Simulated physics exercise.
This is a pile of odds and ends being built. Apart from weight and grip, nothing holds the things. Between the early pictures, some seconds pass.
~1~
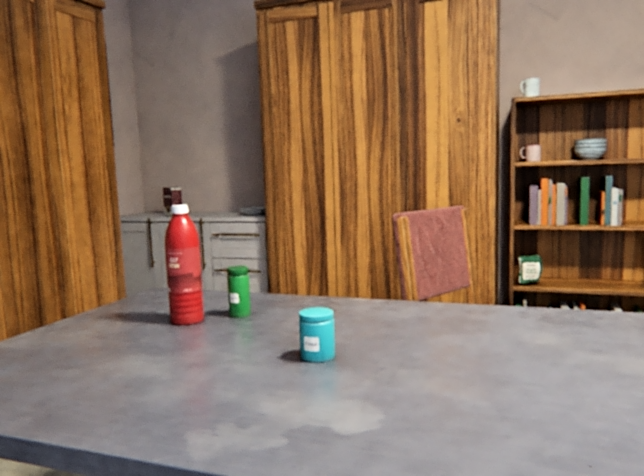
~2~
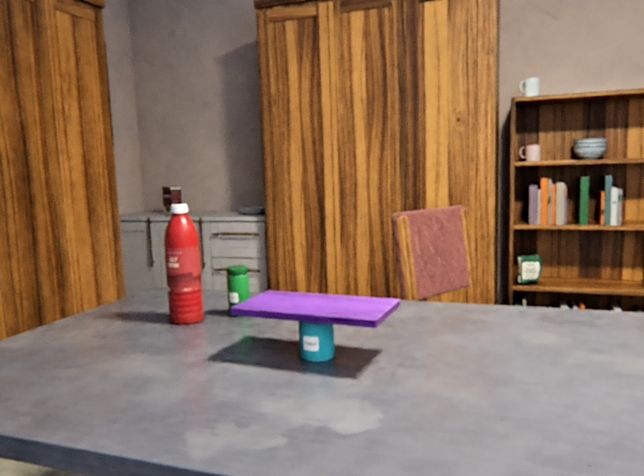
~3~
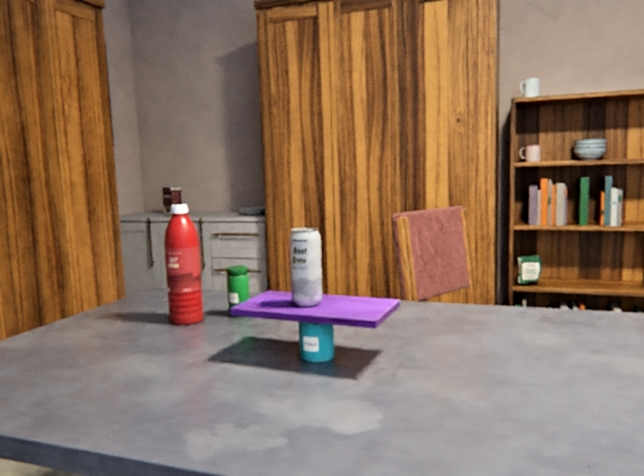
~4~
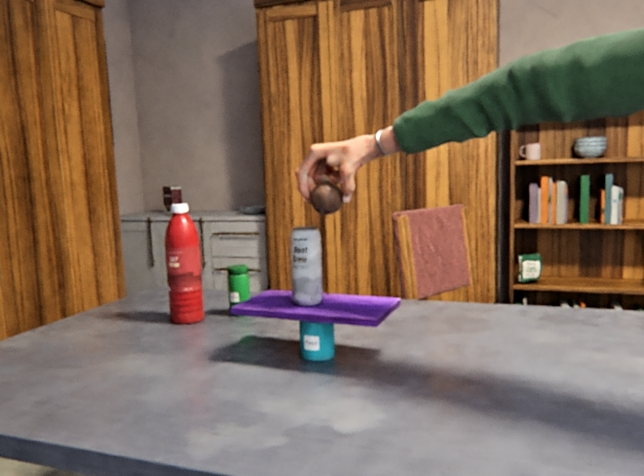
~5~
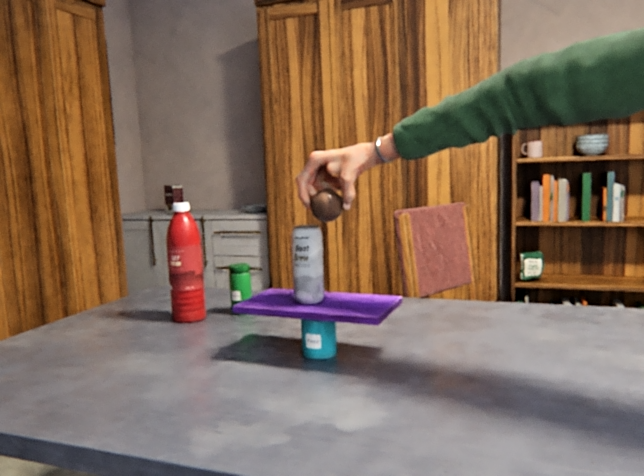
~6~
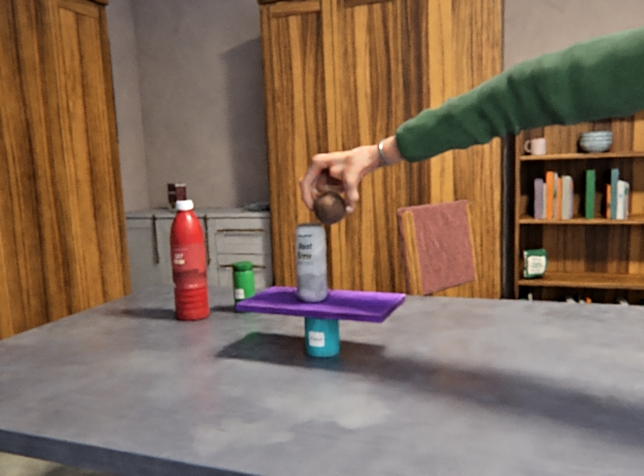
A purple board appeared on top of the turquoise jar, then a white can on the board, and a hand from the right lowered a brown onion to the top of the can.
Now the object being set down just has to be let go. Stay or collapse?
It is going to drop something.
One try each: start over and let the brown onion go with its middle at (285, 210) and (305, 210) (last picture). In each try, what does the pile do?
The pile tips over in the first case, then in the second case it remains stable.
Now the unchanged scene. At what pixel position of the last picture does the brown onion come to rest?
About (366, 286).
Then, 0.30 s after the last picture, brown onion now fallen.
Then, 0.40 s after the last picture, white can tipped 3° from how it was.
Then, 1.50 s after the last picture, nothing new.
At rest, fallen, brown onion; the other 5 in place. Seen from the same camera at the end, brown onion near (366, 287). The pile gives way.
